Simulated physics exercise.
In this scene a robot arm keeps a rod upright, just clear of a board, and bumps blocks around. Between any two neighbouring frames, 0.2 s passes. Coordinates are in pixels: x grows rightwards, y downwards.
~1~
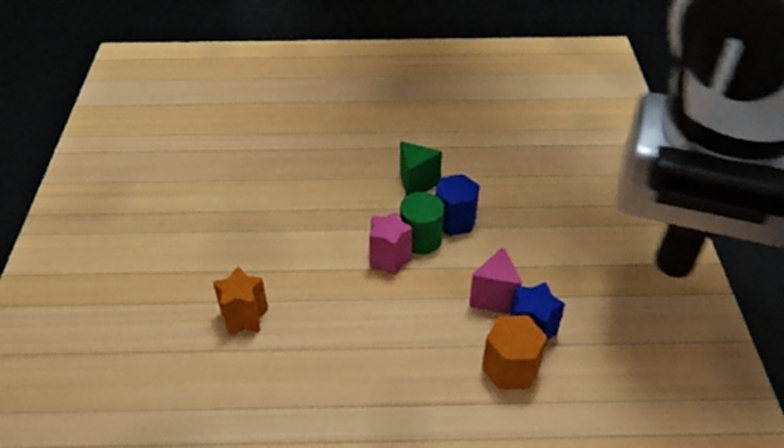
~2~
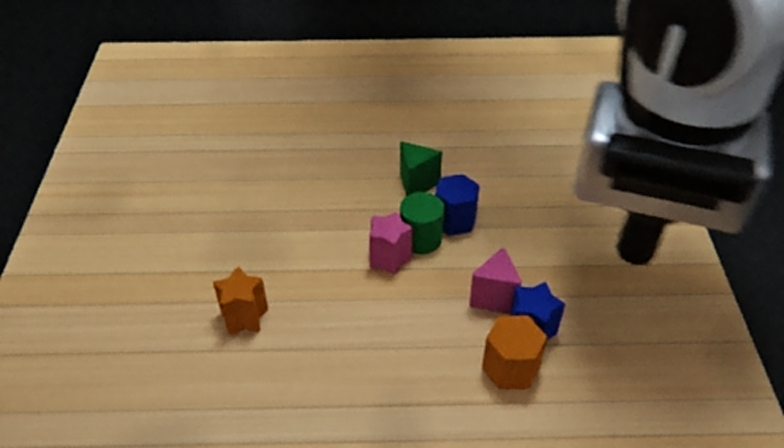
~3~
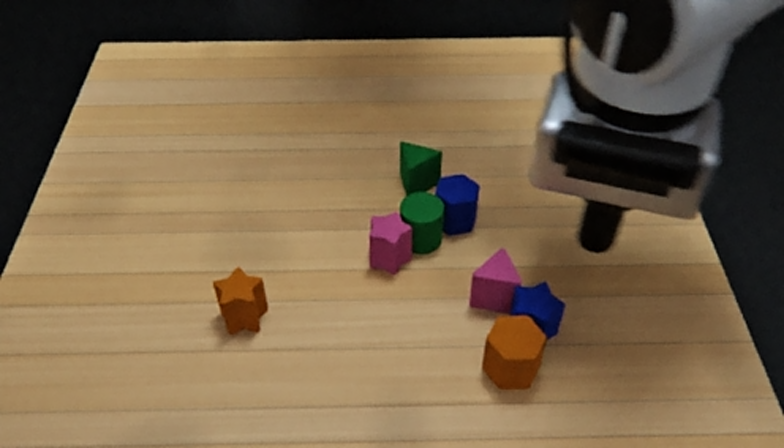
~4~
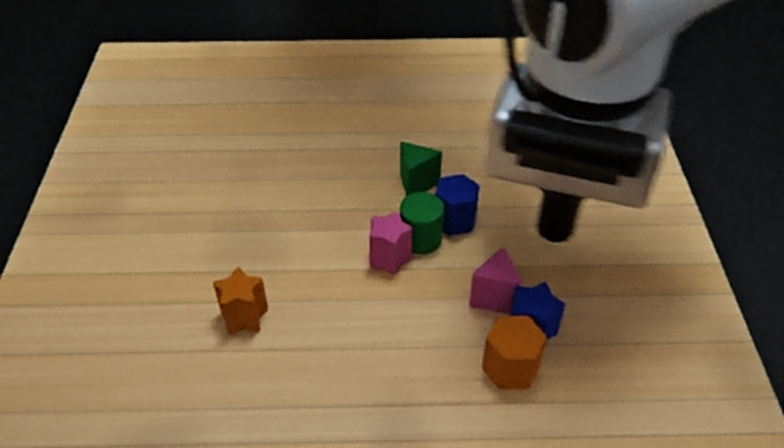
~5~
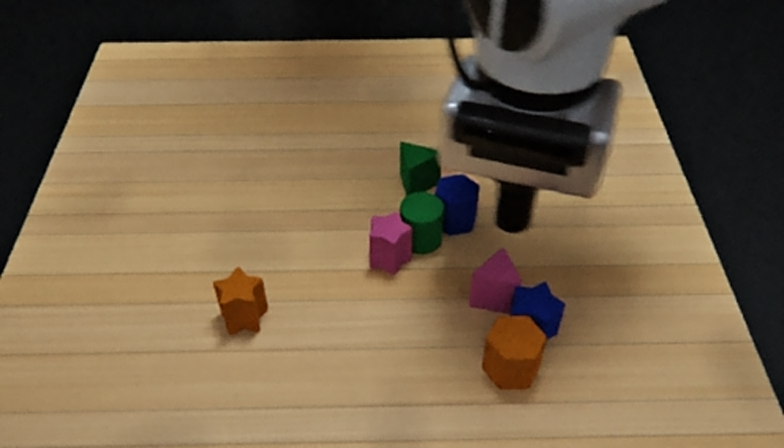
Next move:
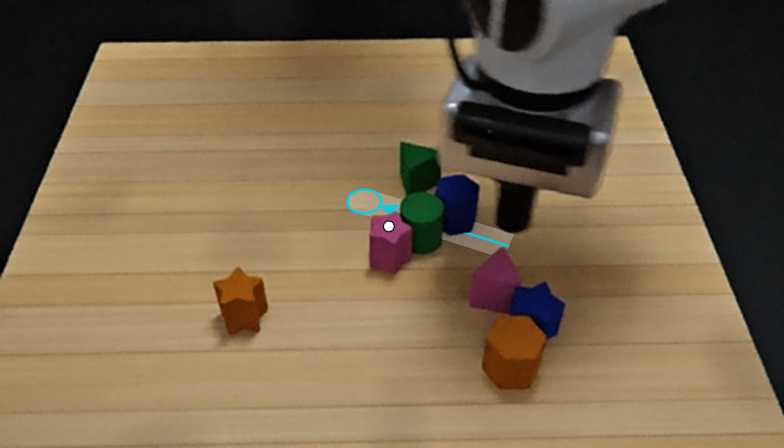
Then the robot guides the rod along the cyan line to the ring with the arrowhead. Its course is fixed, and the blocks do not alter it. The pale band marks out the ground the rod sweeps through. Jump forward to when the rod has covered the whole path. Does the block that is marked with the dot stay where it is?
It seems not.
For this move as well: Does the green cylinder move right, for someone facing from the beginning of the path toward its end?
No, that is not how it ends up.
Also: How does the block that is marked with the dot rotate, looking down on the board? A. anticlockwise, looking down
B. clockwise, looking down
Option A.
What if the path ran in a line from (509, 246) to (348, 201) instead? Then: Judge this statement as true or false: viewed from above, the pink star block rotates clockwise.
False.
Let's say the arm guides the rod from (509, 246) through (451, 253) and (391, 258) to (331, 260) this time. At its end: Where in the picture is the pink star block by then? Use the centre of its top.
At the end it should sit near (293, 229).
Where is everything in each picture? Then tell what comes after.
The first frame shows tip of the rod (674, 265), middles of tops, pink star block (389, 226), green three-sided block (417, 153), green cylinder (422, 206), blue six-sided block (458, 188).
The second frame shows rod (635, 253), nothing pushed.
The third frame shows rod (595, 241), nothing pushed.
The fourth frame shows rod (554, 231), nothing pushed.
The fifth frame shows rod (512, 222), pink star block (389, 226), green three-sided block (417, 153), green cylinder (422, 206), blue six-sided block (458, 188).
The line goes straight from (509, 246) to (364, 201); the dot is on the pink star block.
What follows on the original path. One third of the way, rod (459, 206); blue six-sided block (435, 175), turned 20° clockwise.
Two thirds of the way, rod (411, 192); pink star block (377, 232), turned 45° anticlockwise; green three-sided block (407, 136), turned 35° clockwise; green cylinder (382, 203); blue six-sided block (406, 158), turned 70° clockwise.
At the end, rod (363, 177); pink star block (376, 232), turned 50° anticlockwise; green three-sided block (406, 131), turned 60° clockwise; green cylinder (368, 201); blue six-sided block (390, 150), turned 95° clockwise.
